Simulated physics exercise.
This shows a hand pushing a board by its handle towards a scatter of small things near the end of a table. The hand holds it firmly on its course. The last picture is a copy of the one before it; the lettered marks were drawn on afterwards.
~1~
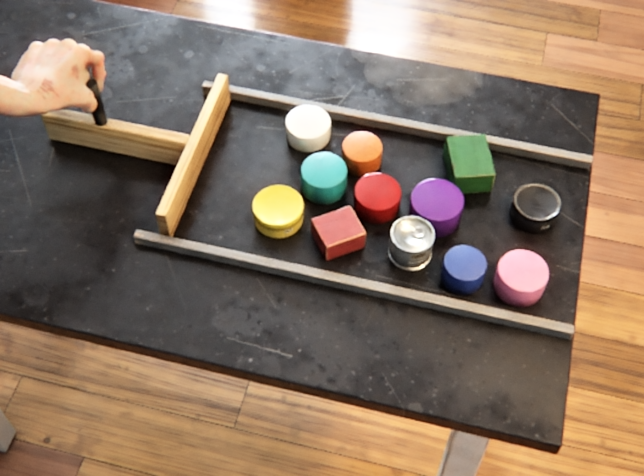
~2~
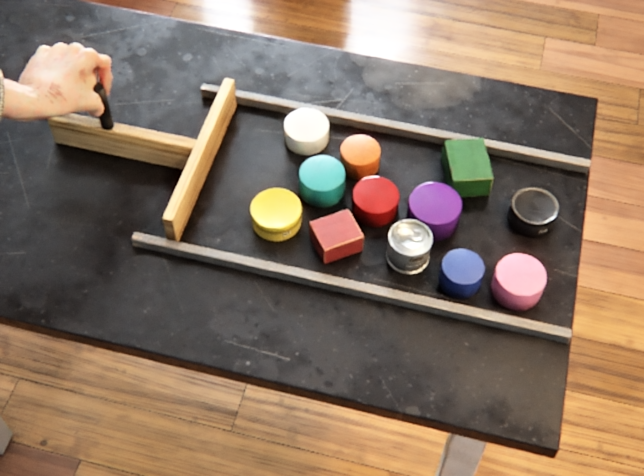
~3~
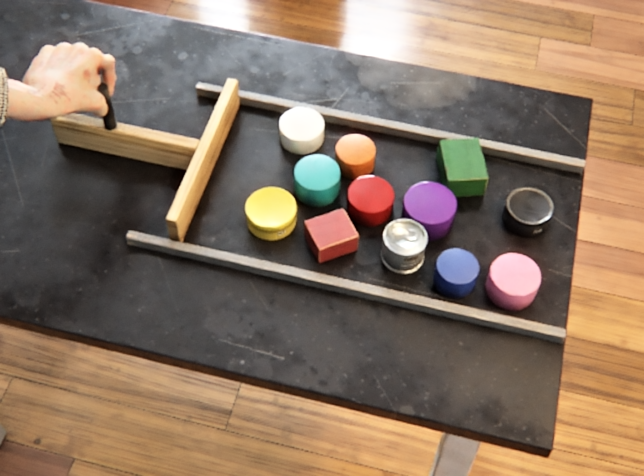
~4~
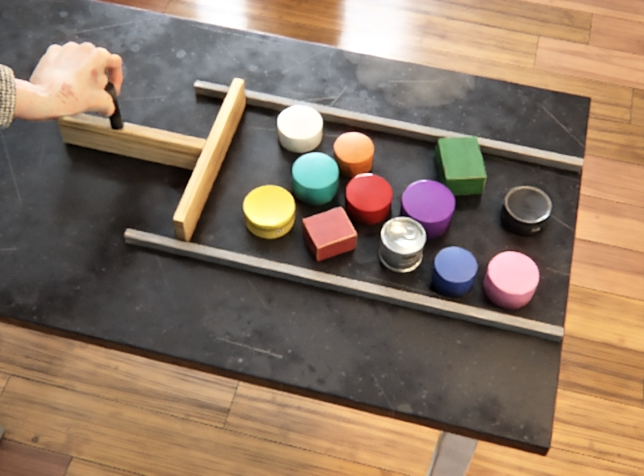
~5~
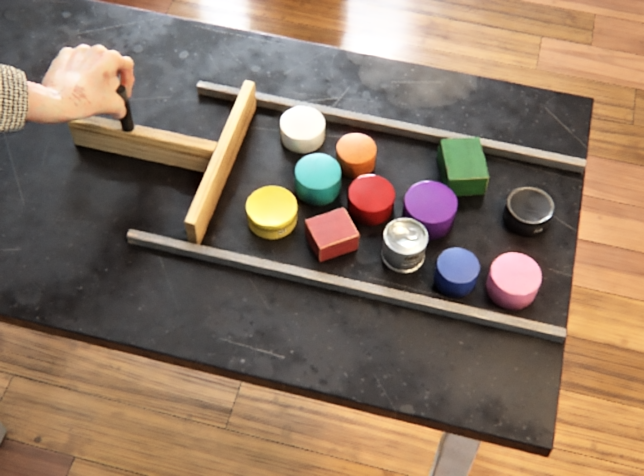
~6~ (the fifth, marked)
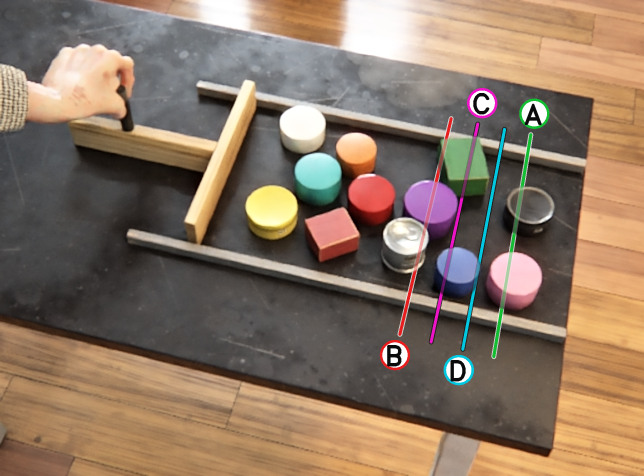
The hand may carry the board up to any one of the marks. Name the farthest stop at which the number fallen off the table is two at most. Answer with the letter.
Stop at C.
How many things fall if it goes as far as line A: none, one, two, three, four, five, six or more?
In all, six or more.
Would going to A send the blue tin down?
By then, yes.
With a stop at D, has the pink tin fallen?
Yes.
On the marked copy, A at (514, 236); B at (428, 217); C at (456, 224); D at (485, 230).
Following C. Soon after the start, board (304, 165); white pot (349, 136); red block (354, 249).
Later, board (389, 183); black tub (541, 210); pink tin (522, 284).
In the end, board (457, 198); black tub over the edge; purple pot (568, 252); one fallen.
As for the rest, A drops seven; B is within the limit but short; D drops four.
